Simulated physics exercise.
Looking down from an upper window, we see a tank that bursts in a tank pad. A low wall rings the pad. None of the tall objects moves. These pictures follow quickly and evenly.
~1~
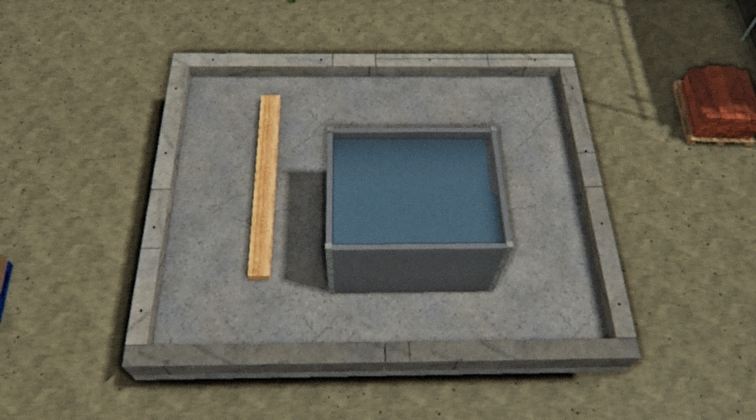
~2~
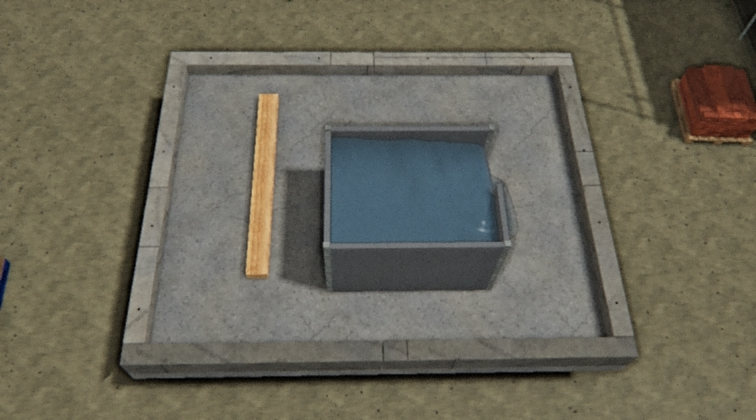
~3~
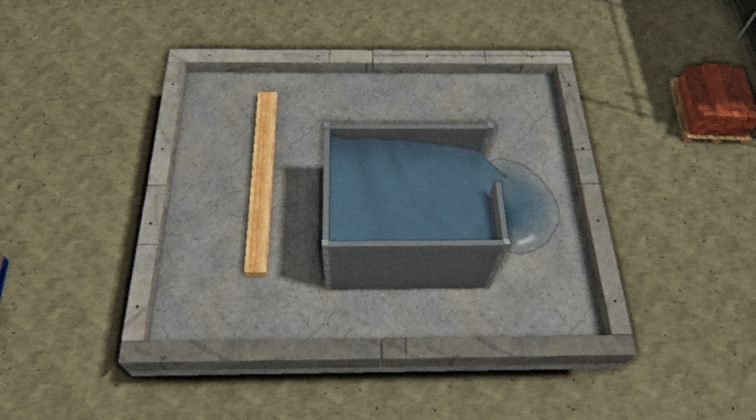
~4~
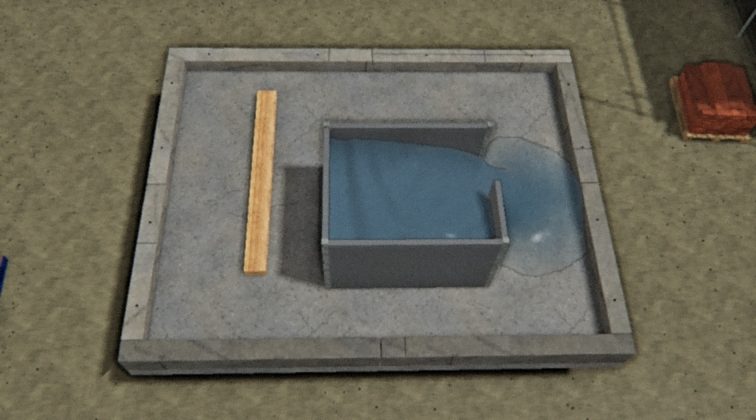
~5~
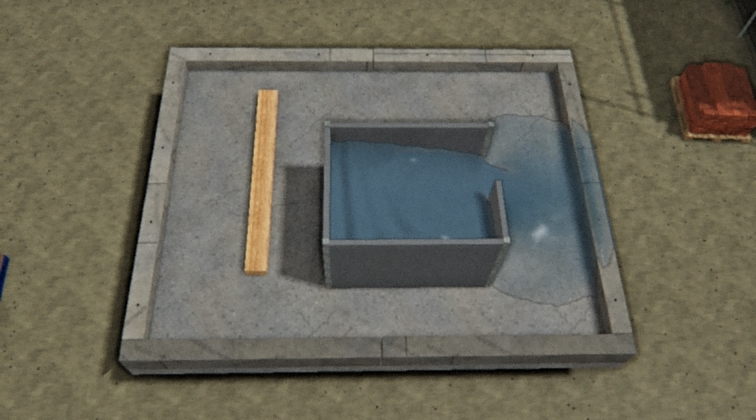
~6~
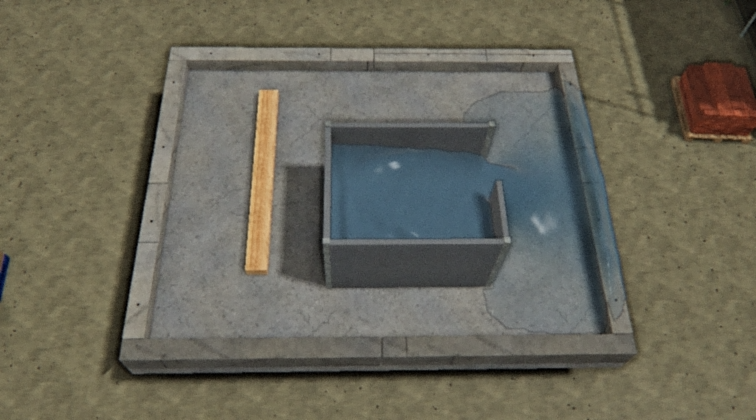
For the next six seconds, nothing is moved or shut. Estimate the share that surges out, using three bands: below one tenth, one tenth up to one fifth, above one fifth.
I'd say the loss is bigger than a fifth, really.
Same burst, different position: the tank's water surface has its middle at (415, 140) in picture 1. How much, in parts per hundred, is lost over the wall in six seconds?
I'd say roughly 32 percent of it.
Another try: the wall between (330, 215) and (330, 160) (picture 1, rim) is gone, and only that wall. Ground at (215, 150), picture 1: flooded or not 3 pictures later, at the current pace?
There: Under water.
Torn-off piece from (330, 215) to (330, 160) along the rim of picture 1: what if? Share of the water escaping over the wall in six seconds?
About 14 %.
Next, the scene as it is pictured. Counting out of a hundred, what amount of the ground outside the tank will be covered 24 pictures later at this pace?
Close to 85 %.
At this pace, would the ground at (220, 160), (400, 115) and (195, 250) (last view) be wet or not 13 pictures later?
First spot spared, second spot swamped, third spot spared.
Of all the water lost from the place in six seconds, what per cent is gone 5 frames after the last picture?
About 30 per cent.
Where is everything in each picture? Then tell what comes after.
The first frame shows the water tank at (415, 189) is whole and still.
In the second frame, water pours out at (483, 189) and has run to a hidden place.
In the third frame, the front is at (552, 221), out from the gap at (480, 190).
In the fourth frame, water pours out at (479, 190) and has run to (569, 168).
In the fifth frame, water pours out at (480, 191) and has run to (562, 128).
In the sixth frame, water pours out at (481, 190) and has run to (556, 93).
A moment on, water covers 30 % of the floor; the low wall has let 5 % over.
Next, water covers 30 % of the floor; the low wall has let 10 % over.
Then, water covers 50 % of the floor; the low wall has let 28 % over.
Later, water covers 75 % of the floor; the low wall has let 33 % over.
In the end, water covers 80 % of the floor; the low wall has let 34 % over.
